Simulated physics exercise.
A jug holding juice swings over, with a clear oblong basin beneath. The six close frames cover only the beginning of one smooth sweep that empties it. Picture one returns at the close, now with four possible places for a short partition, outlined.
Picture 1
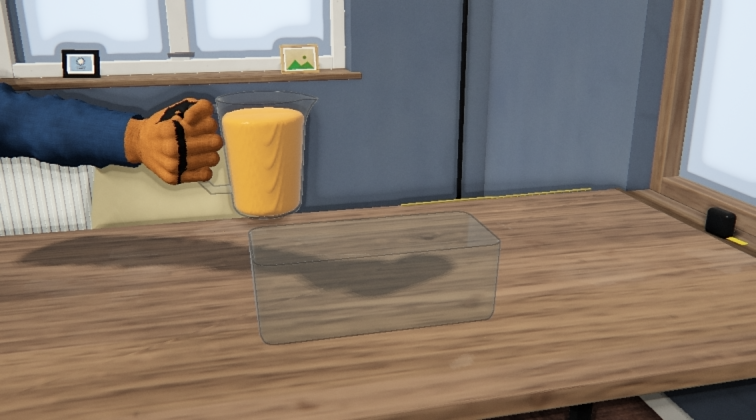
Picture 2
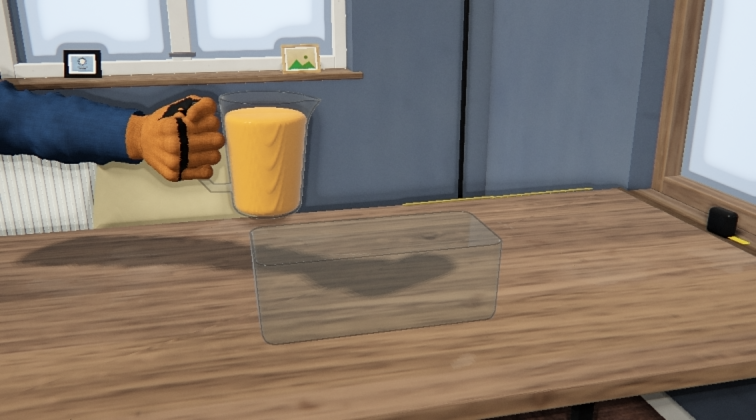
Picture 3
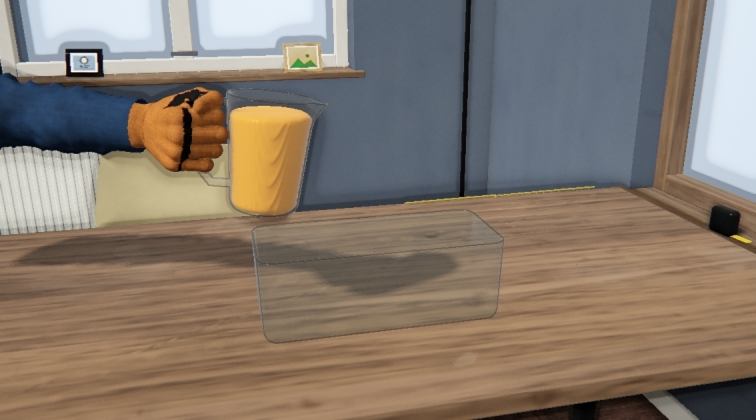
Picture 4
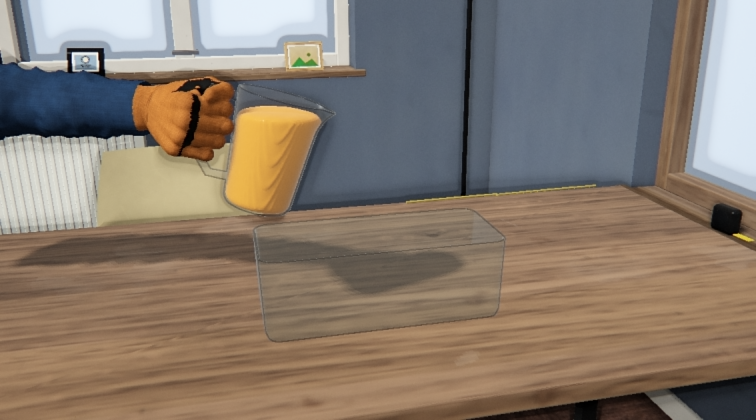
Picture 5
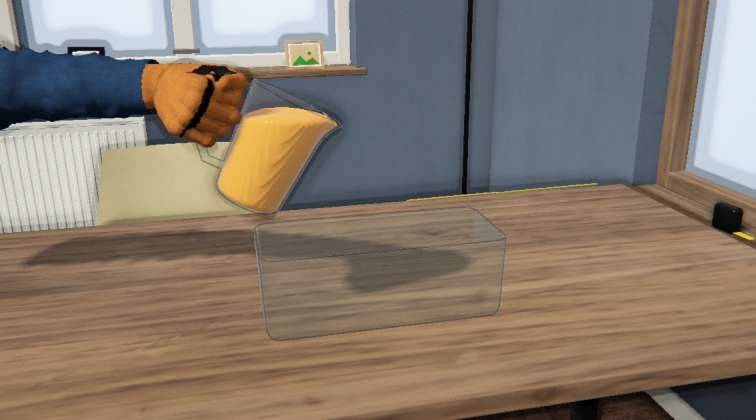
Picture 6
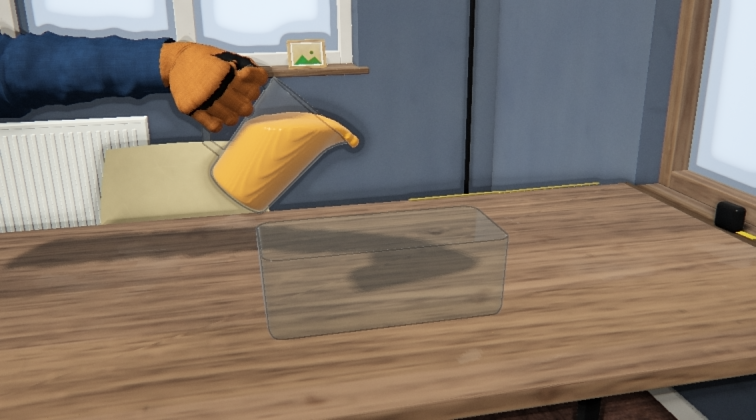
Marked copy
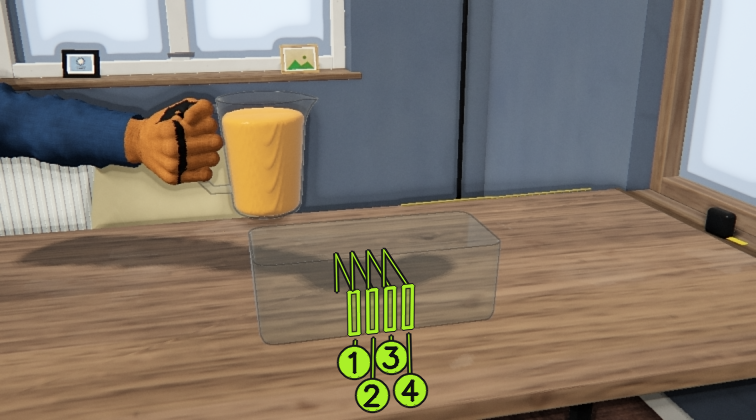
A gloved hand tilts a clear jug rightward until orange juice slips over its lip.
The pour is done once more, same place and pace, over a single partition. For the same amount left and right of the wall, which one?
It is 2.
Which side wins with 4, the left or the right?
The left one.
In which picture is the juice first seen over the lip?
In picture 6.
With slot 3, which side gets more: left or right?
More ends on the left.
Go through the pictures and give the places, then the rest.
In the first frame, upright, lip at (316, 98); basin from (260, 343) to (493, 316); nothing has left yet.
In the second frame, upright, lip at (319, 99); nothing has left yet.
In the third frame, tipped about 8°, lip at (326, 103); nothing has left yet.
In the fourth frame, tipped about 17°, lip at (334, 112); nothing has left yet.
In the fifth frame, tipped about 29°, lip at (341, 125); nothing has left yet.
In the sixth frame, tipped about 42°, lip at (347, 141); juice is over the lip, down to (354, 143).
On the marked copy, 1 at (355, 340); 2 at (373, 338); 3 at (391, 336); 4 at (408, 334).
With 1, about 19 % ends left of the wall and 80 % right of it.
With 2, about 50 % ends left of the wall and 48 % right of it.
With 3, about 72 % ends left of the wall and 21 % right of it; 7 % is lost outside.
With 4, about 88 % ends left of the wall and 7 % right of it; 5 % is lost outside.
